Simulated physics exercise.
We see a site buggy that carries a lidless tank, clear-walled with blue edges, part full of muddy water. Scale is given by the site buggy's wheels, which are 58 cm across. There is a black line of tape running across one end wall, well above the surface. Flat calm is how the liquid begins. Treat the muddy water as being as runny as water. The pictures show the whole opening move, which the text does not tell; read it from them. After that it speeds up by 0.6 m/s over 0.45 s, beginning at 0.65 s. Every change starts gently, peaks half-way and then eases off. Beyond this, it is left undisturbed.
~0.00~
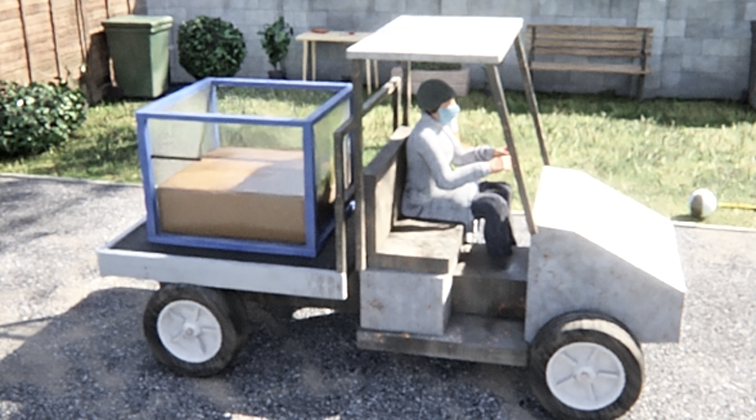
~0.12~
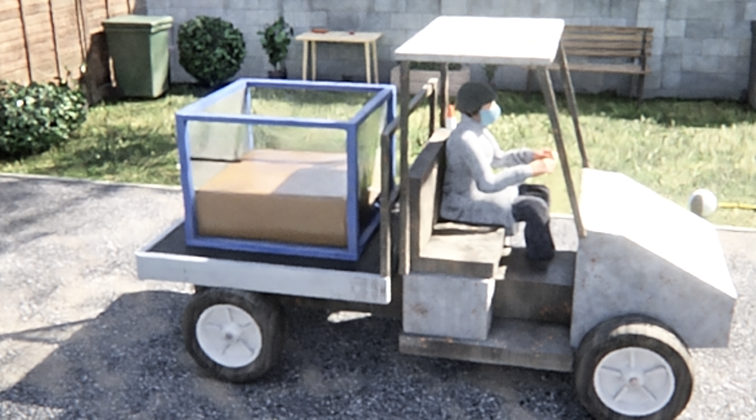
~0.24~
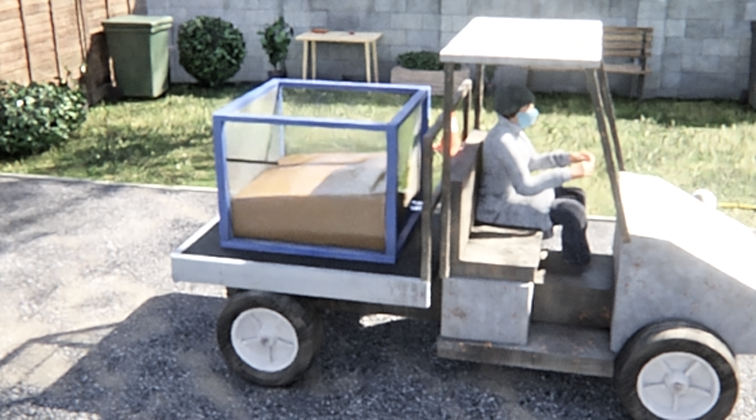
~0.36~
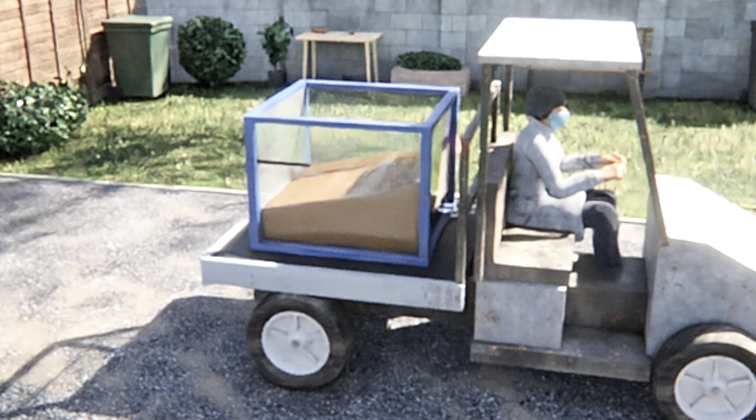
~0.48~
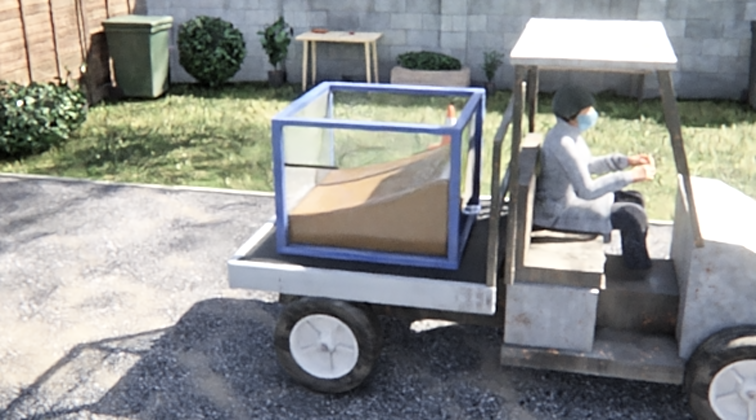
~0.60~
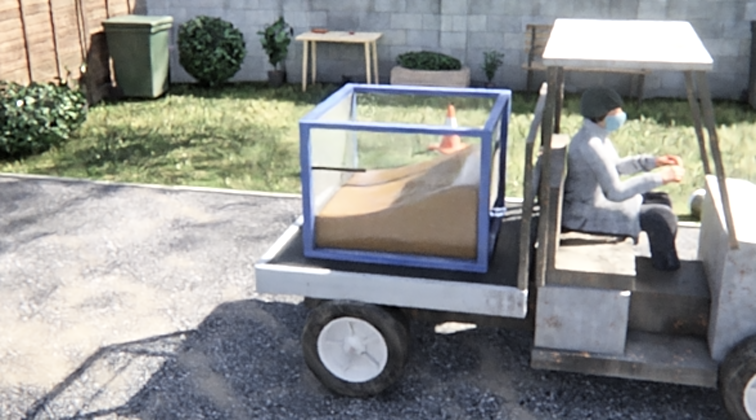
A masked driver in a dark hat drove a small buggy rightward past a lawn, carrying an open, blue-edged clear tank, and the flat, muddy brown water inside sloped up toward the front.
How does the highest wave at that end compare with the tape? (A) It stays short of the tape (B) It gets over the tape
(B) It gets over the tape.
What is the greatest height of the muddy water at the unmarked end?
76 cm.
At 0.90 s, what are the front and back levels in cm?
The front stands at 22 cm and the back at 38 cm.
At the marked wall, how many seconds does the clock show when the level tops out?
1.1 s.
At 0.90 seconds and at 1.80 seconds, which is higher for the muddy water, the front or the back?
Tilt: Towards the aft end, then towards the fore end.
After 0.90 s it stands 39 cm high behind and 23 cm in front; all of it is still inside.
After 1.35 s it stands 44 cm high behind and 15 cm in front; all of it is still inside.
After 1.80 s it stands 19 cm high behind and 57 cm in front; all of it is still inside.
After 4.09 s the waves are smaller; the highest at the back wall was 69 cm, at 1.10 s, against a line at 46 cm.
